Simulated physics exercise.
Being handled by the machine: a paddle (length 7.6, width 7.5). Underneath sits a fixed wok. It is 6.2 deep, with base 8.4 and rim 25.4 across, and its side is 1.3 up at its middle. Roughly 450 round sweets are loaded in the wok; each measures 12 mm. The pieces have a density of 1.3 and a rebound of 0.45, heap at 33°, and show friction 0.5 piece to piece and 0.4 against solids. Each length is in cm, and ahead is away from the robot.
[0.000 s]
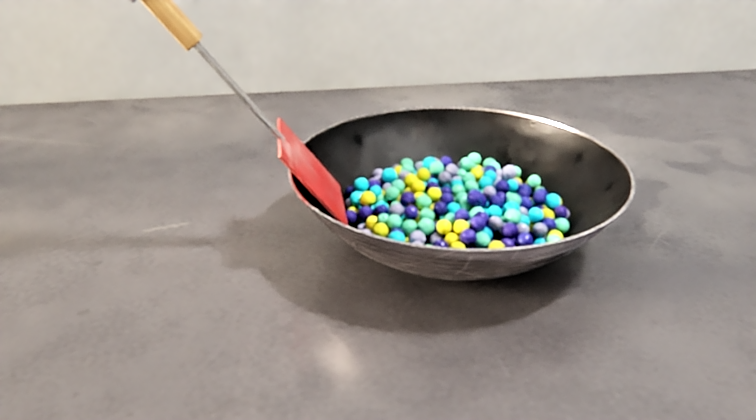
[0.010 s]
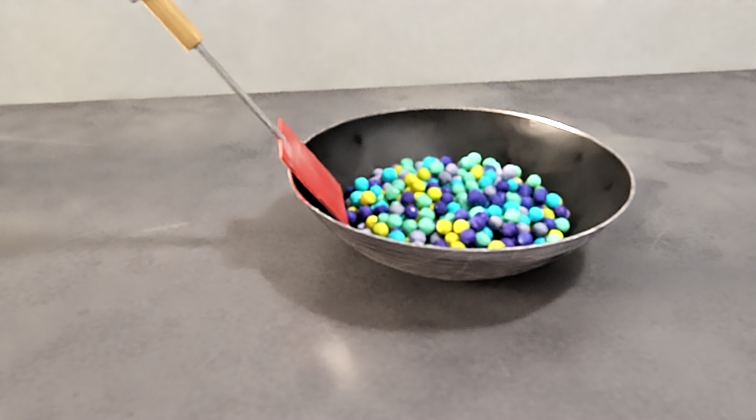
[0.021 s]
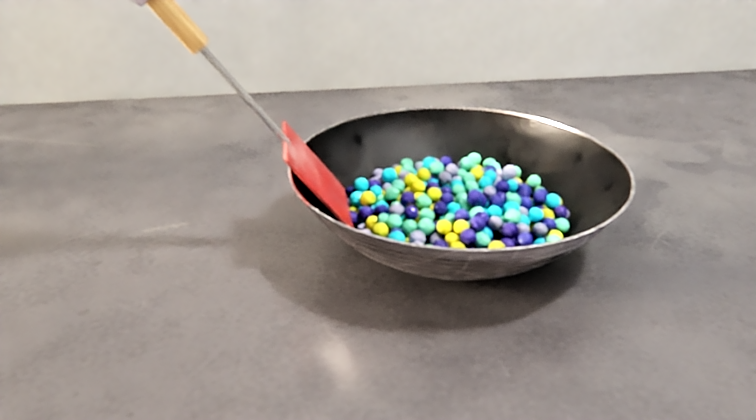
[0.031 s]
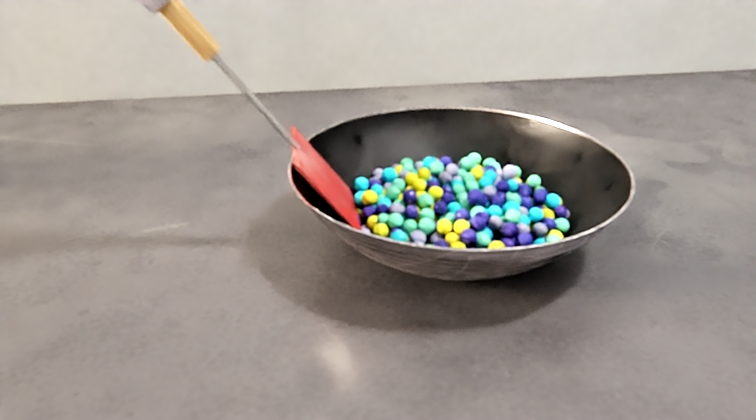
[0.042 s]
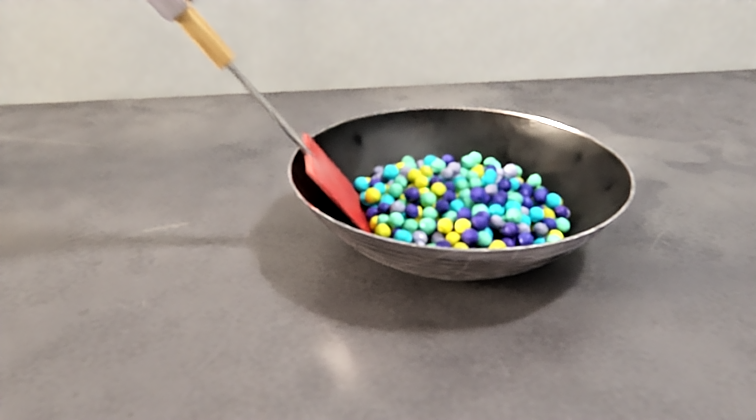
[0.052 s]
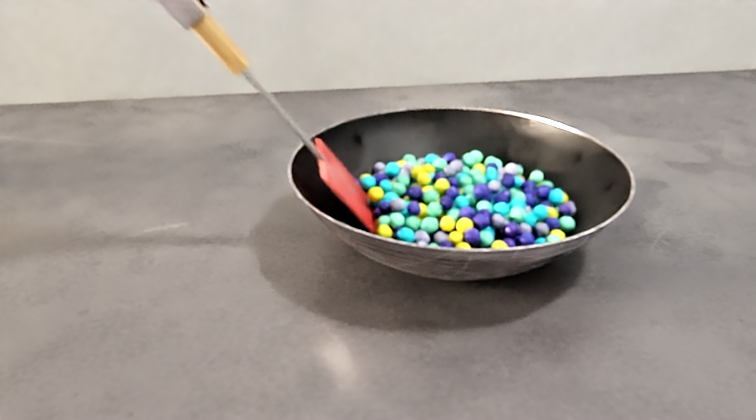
A dark, round wok holding a heap of small round sweets in green, turquoise, purple, grey and yellow sits on a grey, stone-like surface before a pale wall, seen from slightly above. A red paddle with a metal shaft and wooden handle slants in from the upper left. It slides slightly rightward inside the rim, nudging the nearest sweets, while the wok and camera stay still.
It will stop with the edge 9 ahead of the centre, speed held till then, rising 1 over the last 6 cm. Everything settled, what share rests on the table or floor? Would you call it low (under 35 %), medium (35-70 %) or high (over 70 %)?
I would call it medium.
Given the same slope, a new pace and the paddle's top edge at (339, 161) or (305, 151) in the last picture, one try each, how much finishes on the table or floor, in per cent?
That comes to about 50 and about 35 percent, in that order.
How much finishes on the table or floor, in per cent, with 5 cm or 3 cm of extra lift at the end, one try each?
Result: Approx. 40 % and 40 %, one try each.
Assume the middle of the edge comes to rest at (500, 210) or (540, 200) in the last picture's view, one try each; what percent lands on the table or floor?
Close to 5 and close to 25 per cent, respectively.
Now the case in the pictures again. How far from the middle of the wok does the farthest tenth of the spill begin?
I'd put it at about 40 centimetres.
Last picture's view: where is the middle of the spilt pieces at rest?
Roughly at (733, 201) in the final view.
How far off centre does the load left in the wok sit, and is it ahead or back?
Ahead of centre, near 2.5 centimetres.
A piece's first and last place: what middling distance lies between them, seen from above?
I'd estimate close to 11 centimetres.
After 0.11 s, sloping 54°, highest piece 7 above the table; 446 in the wok.
After 0.17 s, sloping 54°, highest piece 8 above the table; 444 in the wok, 2 on the blade or in flight.
After 0.40 s, sloping 54°, highest piece 11 above the table; 243 in the wok, 101 on the table or floor, 102 on the blade or in flight.
After 1.45 s, sloping 54°, highest piece 5 above the table; 243 in the wok, 203 on the table or floor.
In the end, 243 in the wok, 203 on the table or floor. That is 46 % on the table or floor.
